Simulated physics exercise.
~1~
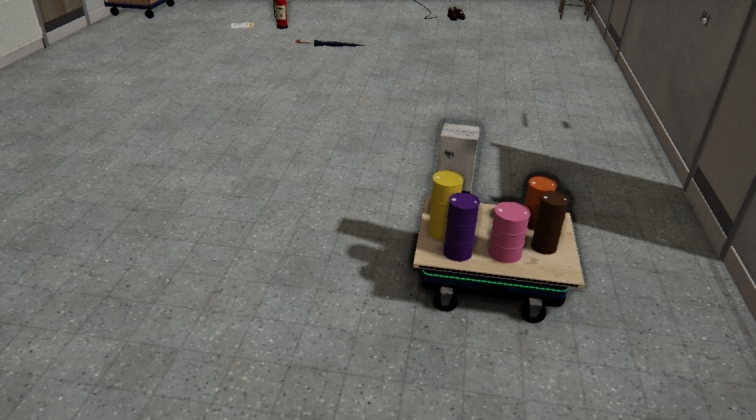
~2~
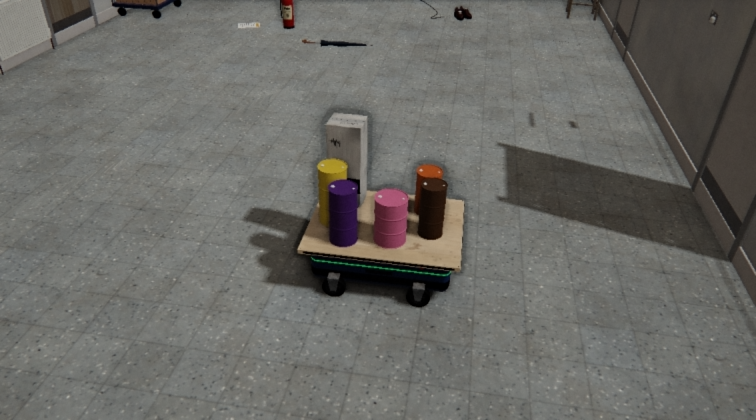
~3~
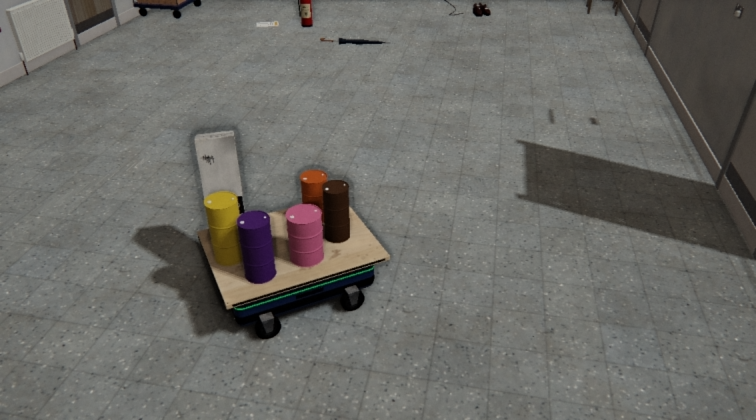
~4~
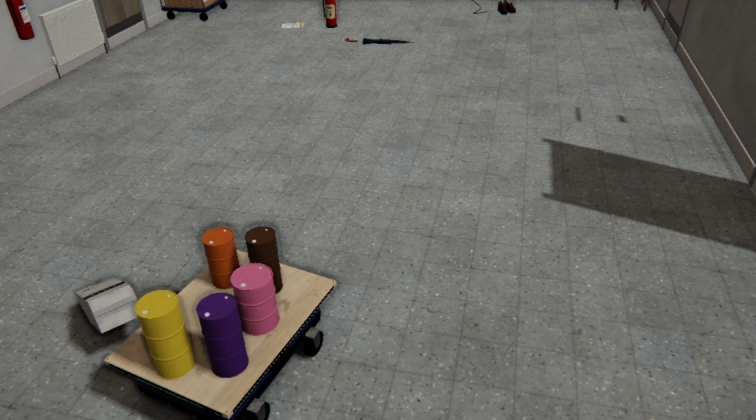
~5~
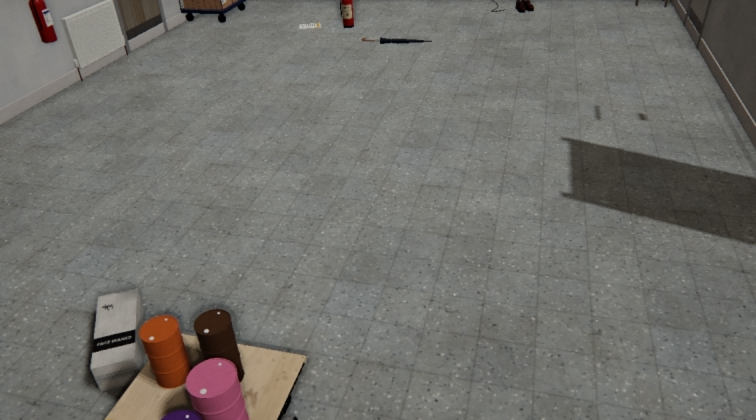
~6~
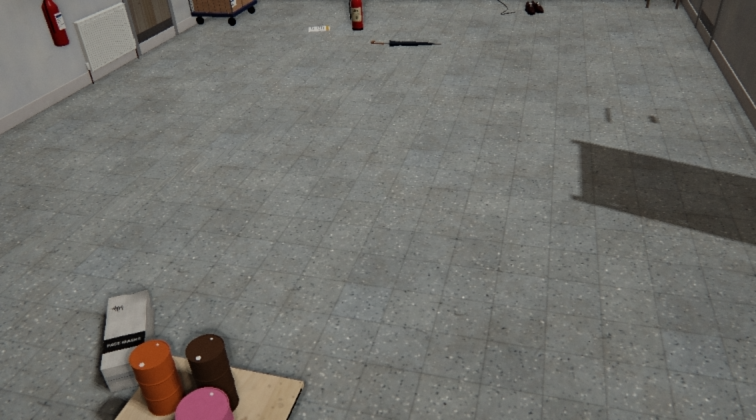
The footage shows a flat wheeled cart carrying five colored canisters and a tall white box across a tiled floor, moving left and then turning toward the viewer. The box leans and falls off onto the floor, while the visible canisters stay upright as the cart partly leaves view.
